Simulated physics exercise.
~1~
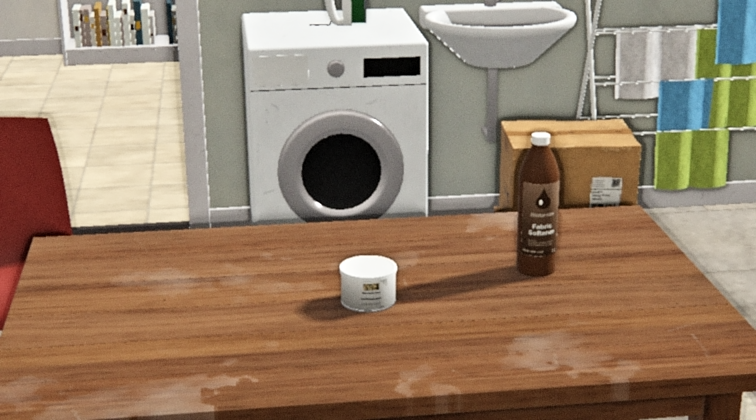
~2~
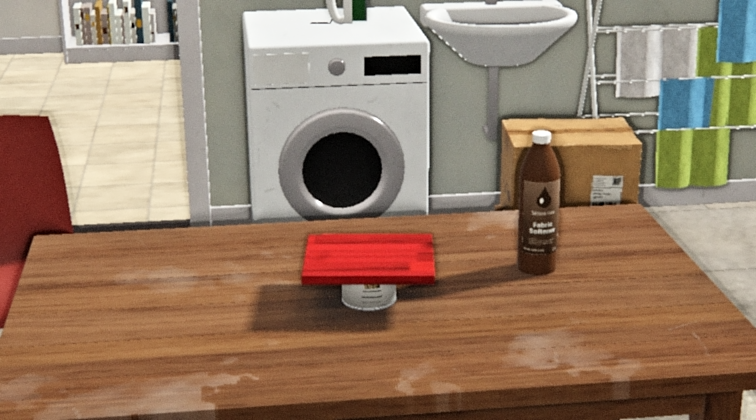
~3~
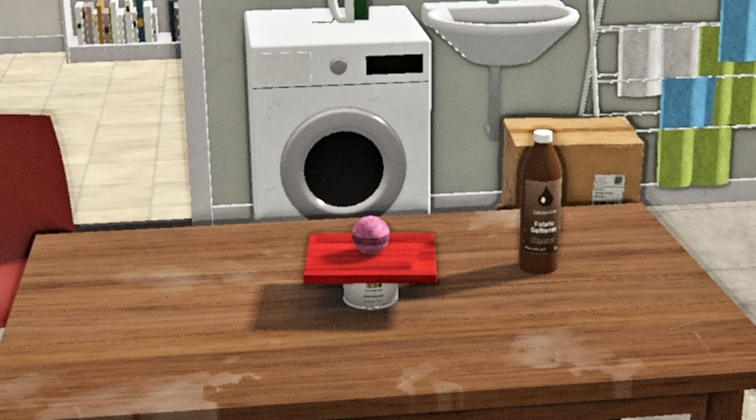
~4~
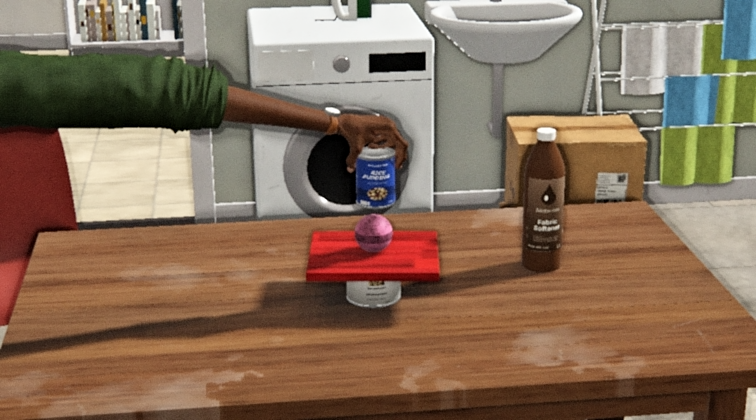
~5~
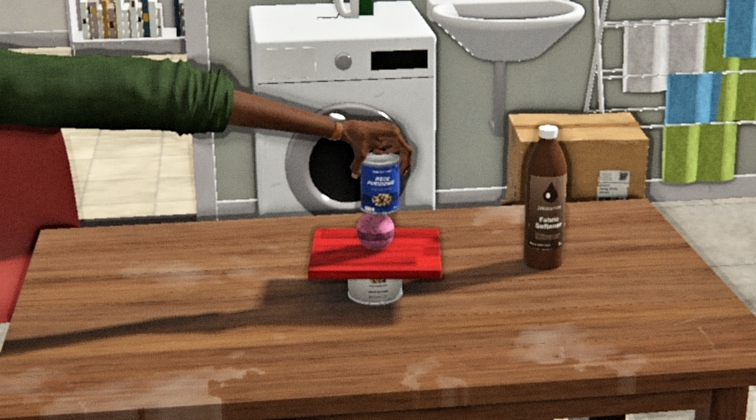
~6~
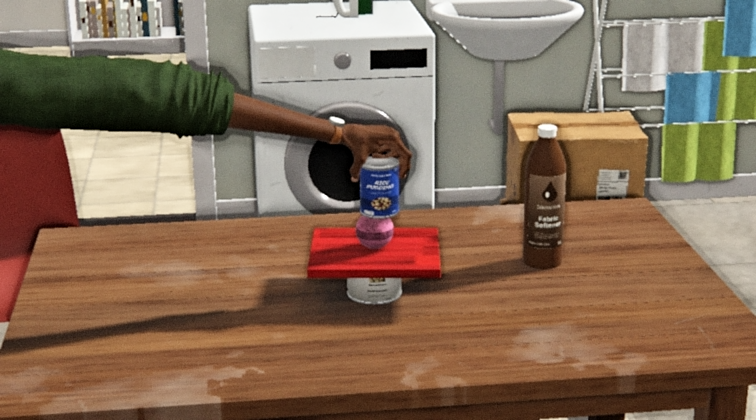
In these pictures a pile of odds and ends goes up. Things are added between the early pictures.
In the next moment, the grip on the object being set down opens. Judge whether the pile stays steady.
Judgement: The pile does not stay steady.
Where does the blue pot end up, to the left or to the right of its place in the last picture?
It shifts to the viewer's right.
Then, 0.50 s after the last picture, blue pot now fallen.
Then, 0.70 s after the last picture, things are still on the move.
At rest, fallen, blue pot; the other 4 in place. Seen from the same camera at the end, blue pot near (525, 261). The pile gives way.
